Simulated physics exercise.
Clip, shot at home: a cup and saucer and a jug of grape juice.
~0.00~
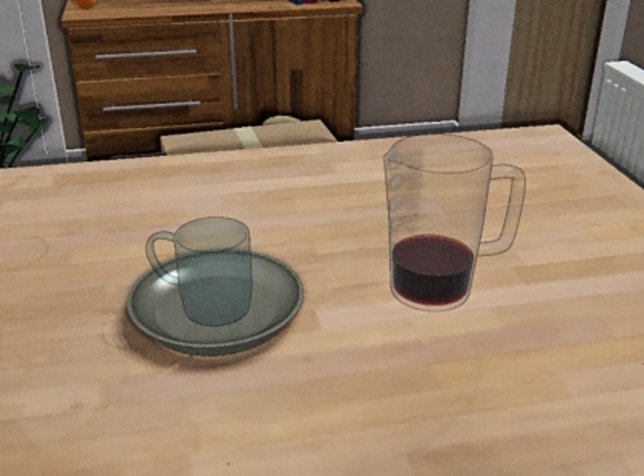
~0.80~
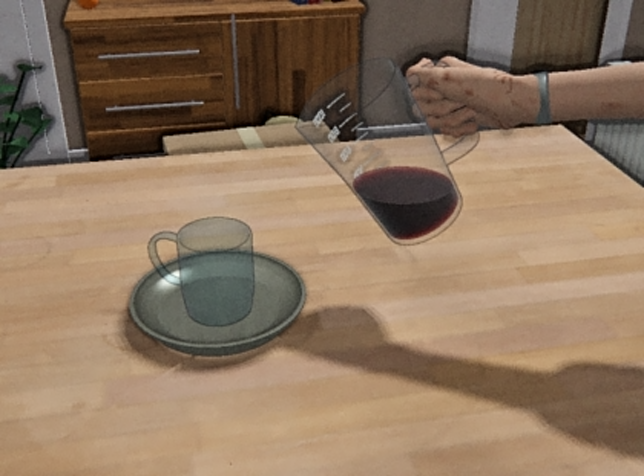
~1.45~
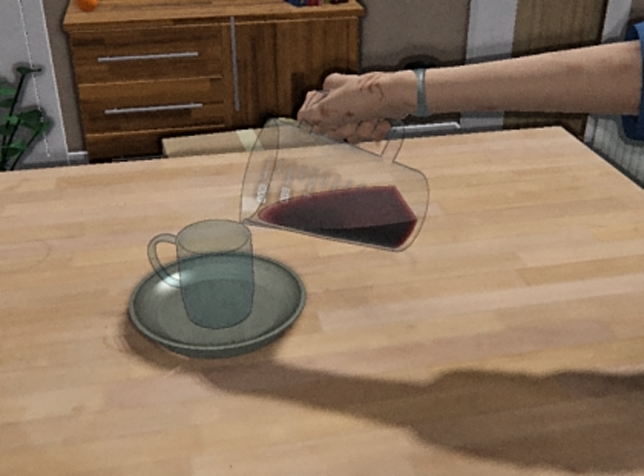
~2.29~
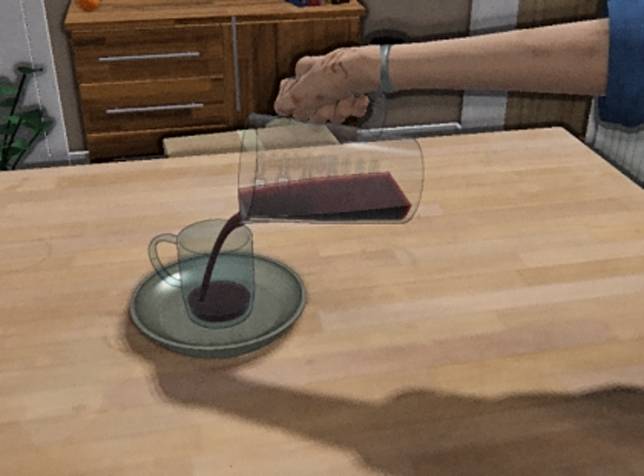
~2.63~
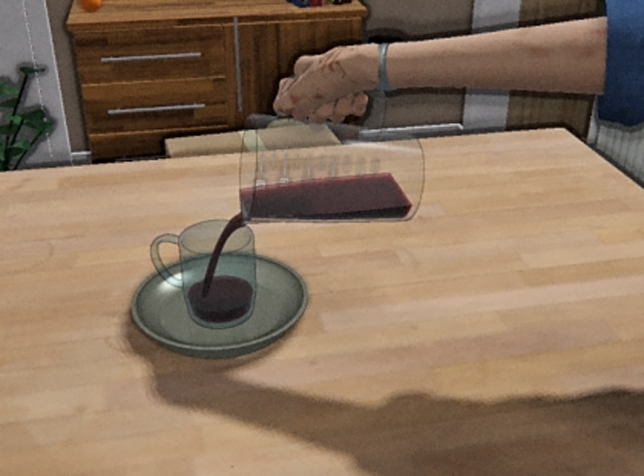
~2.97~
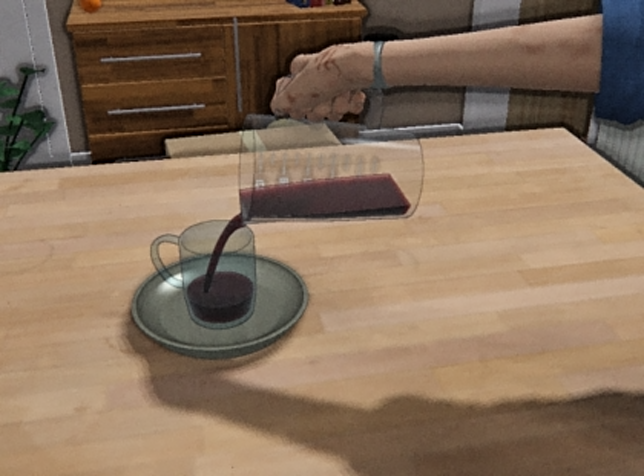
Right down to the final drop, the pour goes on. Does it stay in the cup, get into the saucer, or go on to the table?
It stays in the cup.
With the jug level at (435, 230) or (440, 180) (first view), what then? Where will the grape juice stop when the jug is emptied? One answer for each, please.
In turn: Reaches the saucer, floods the top.
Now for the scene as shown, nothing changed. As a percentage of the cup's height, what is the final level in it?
Roughly 75 in a hundred.
Around 4.2 s, the cup is about half full; the saucer is dry.
Around 5.1 s, the cup is about two thirds full; the saucer is dry.
Around 6.6 s, the cup is about three quarters full; the saucer is dry.
